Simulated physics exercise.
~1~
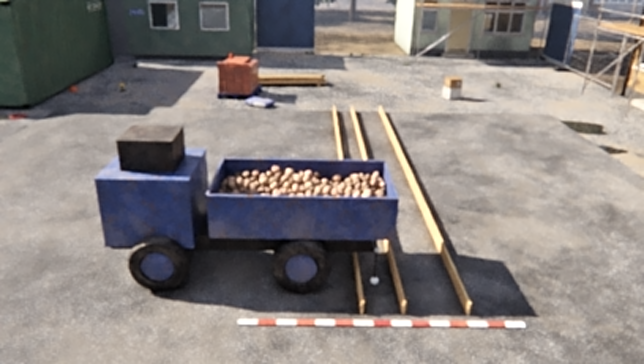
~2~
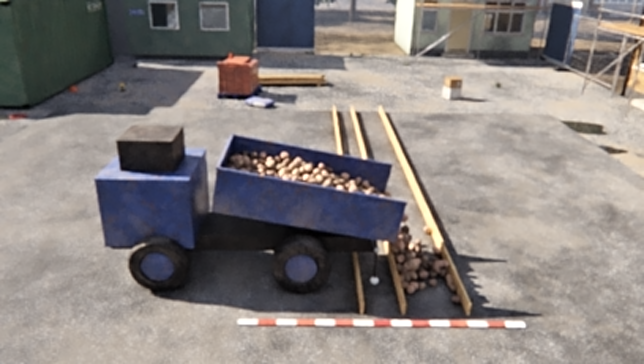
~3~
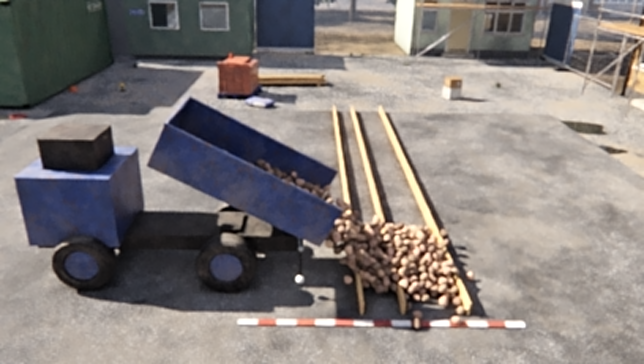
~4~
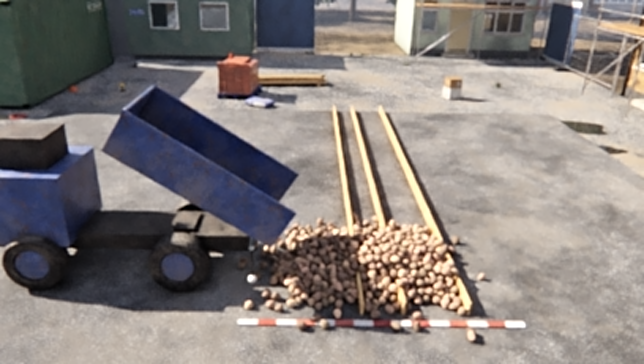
A blue tipper truck raised its bed and poured a load of round brownish stones over three wooden boards on the ground, then rolled left while still tipping, leaving the bed empty and a spread-out heap across and beside the boards.
